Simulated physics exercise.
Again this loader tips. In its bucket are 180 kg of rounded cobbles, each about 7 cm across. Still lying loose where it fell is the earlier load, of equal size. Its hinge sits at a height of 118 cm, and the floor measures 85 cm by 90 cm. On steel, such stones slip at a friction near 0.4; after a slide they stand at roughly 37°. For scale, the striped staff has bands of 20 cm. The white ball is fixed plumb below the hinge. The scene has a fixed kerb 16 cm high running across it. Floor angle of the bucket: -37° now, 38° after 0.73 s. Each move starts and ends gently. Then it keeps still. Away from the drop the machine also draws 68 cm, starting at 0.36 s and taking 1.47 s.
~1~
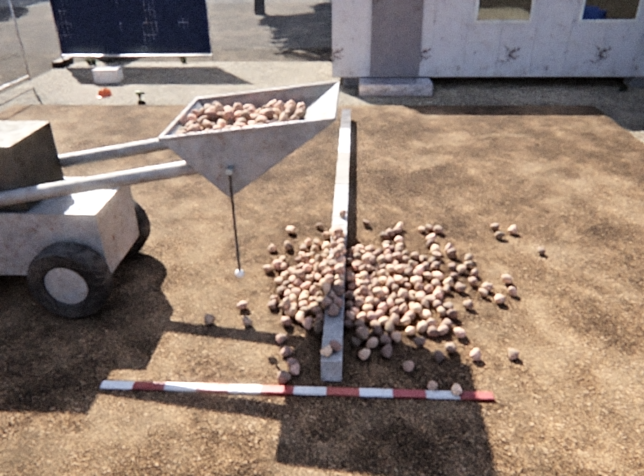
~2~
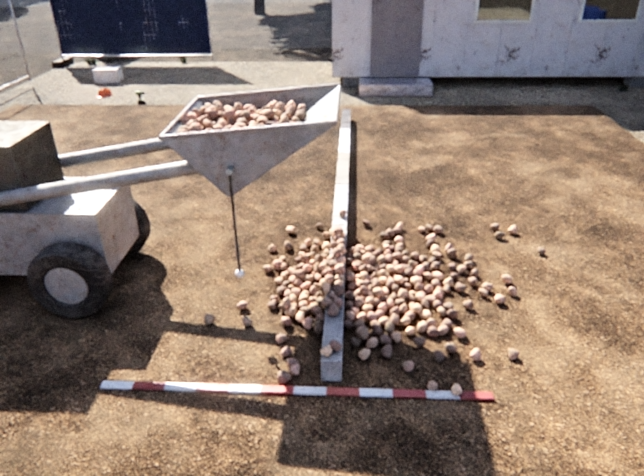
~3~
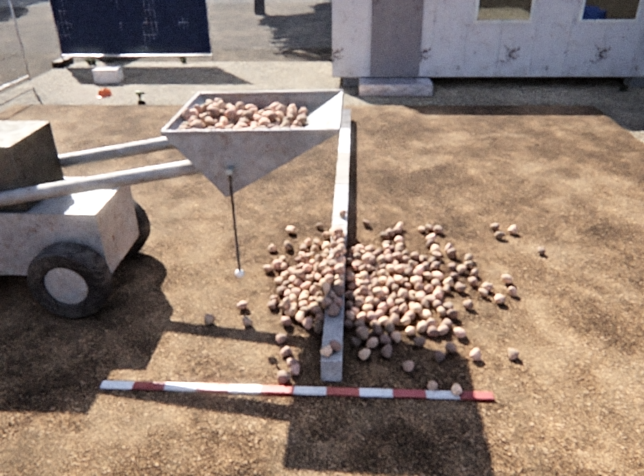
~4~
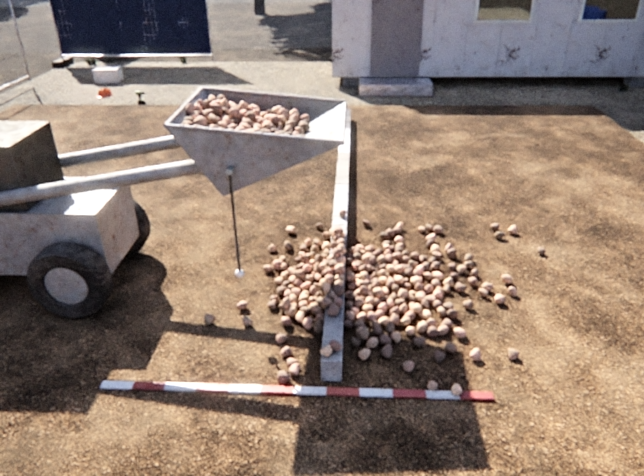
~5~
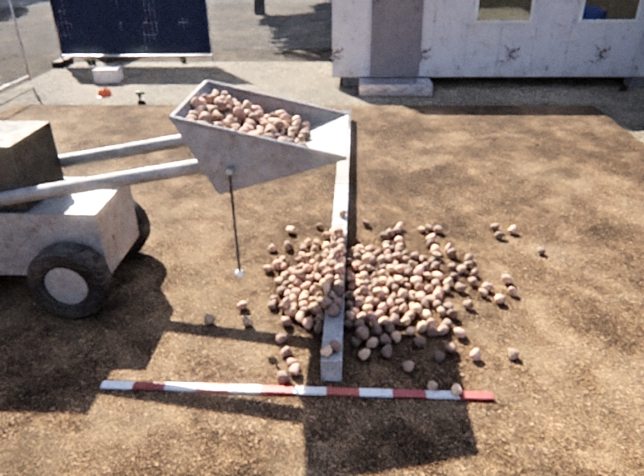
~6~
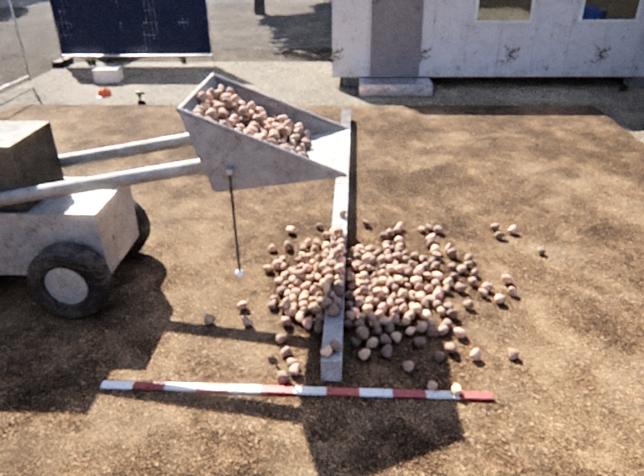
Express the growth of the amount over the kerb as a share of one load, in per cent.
Roughly 25 per cent of a load.
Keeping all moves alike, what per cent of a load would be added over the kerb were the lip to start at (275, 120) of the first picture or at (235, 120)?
Case one about 0 %, case two about 0 %.
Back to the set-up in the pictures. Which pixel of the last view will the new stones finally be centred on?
The middle ends up near (312, 276).
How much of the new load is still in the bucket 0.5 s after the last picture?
Near 80 per cent of the load is held.
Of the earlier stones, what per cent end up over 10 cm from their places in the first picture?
Near 5 per cent, I reckon.
Then, 0.2 s after the last picture the floor is at 27°; in per cent of one load, 100 in the bucket, 35 on this side of the kerb, 65 over the kerb; the foremost stones are at (510, 266).
Then, 0.5 s after the last picture the floor is at 38°; in per cent of one load, 78 in the bucket, 57 on this side of the kerb, 65 over the kerb; the foremost stones are at (510, 266).
Then, 2.0 s after the last picture the floor is at 38°; in per cent of one load, 0 in the bucket, 110 on this side of the kerb, 90 over the kerb; the foremost stones are at (510, 266).
Then, 4.4 s after the last picture the floor is at 38°; in per cent of one load, 0 in the bucket, 110 on this side of the kerb, 90 over the kerb; the foremost stones are at (510, 266). Net gain over the kerb, 25.
